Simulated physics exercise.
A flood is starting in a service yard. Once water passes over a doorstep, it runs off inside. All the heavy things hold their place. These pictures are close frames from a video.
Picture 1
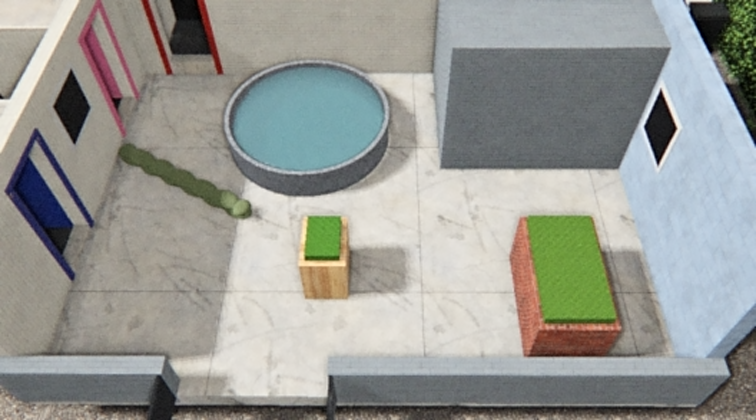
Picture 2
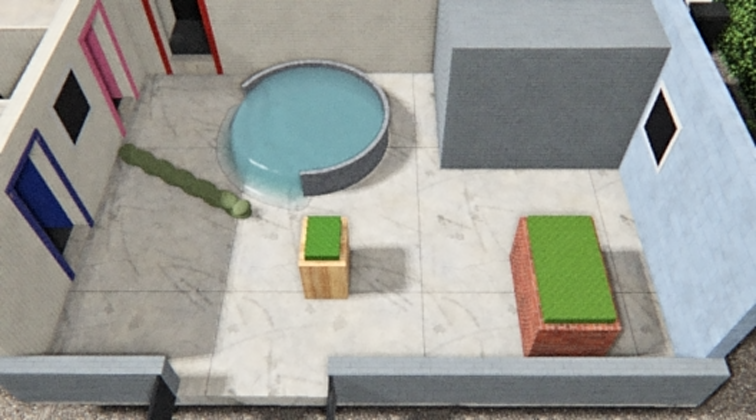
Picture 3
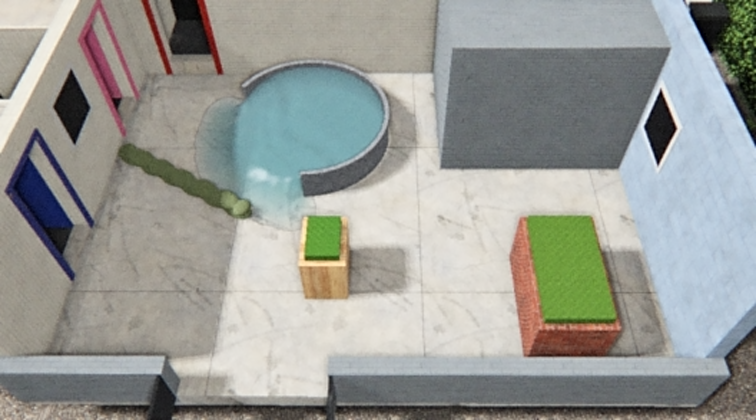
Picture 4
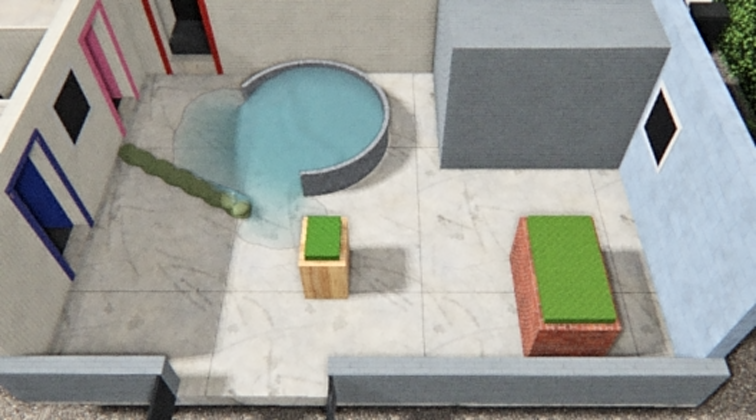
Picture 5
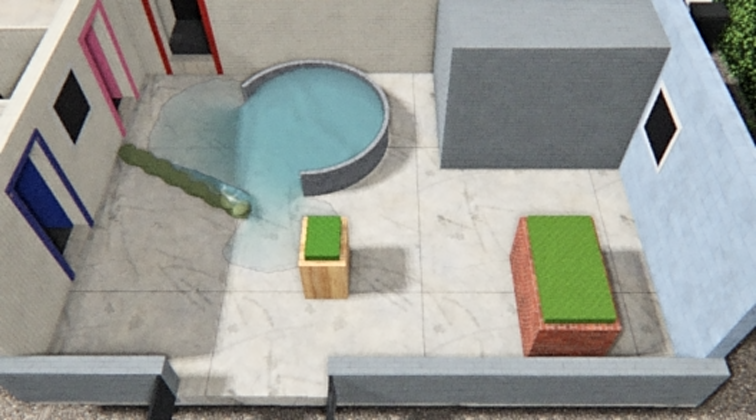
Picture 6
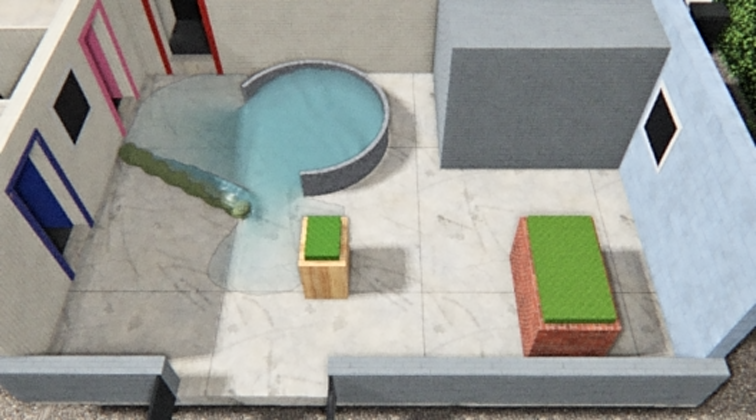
Water poured out of a round pool in a walled yard after a gap opened in its side, spreading across the pale floor to the green hedge and past it toward the wooden planter.
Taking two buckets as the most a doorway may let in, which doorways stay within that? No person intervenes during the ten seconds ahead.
Result: The blue door will keep to two buckets; the pink door will go over two buckets; the red door will keep to two buckets.
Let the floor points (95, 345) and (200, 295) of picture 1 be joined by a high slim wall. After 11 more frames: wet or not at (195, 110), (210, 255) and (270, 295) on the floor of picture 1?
Soaked, soaked, soaked.
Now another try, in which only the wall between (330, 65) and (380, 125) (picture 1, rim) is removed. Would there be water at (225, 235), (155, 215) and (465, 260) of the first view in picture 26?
The three spots, in order, are spared, spared and inundated.
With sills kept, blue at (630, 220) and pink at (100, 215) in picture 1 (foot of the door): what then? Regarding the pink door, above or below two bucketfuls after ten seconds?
Result: Pink one remains below.
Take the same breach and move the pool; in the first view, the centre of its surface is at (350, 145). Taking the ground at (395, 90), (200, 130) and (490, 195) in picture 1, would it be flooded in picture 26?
Going through the three places: Out of reach, in the spill, out of reach.
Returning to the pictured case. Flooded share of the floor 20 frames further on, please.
About 50 in a hundred.
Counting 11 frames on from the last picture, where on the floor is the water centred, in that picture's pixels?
My pick is pixel (249, 155).
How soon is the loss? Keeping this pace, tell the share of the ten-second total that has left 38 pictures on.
Near 85 in a hundred.
A moment on, water covers 30 % of the floor; the blue door not reached, the pink door over two buckets in, the red door wet at the sill, nothing in.
Next, water covers 40 % of the floor; the blue door wet at the sill, nothing in, the pink door far over two buckets in, the red door wet at the sill, nothing in.
Then, water covers 50 % of the floor; the blue door wet at the sill, nothing in, the pink door far over two buckets in, the red door wet at the sill, nothing in.
Later, water covers 55 % of the floor; the blue door wet at the sill, nothing in, the pink door far over two buckets in, the red door wet at the sill, nothing in.
In the end, water covers 75 % of the floor; the blue door wet at the sill, nothing in, the pink door far over two buckets in, the red door wet at the sill, nothing in.
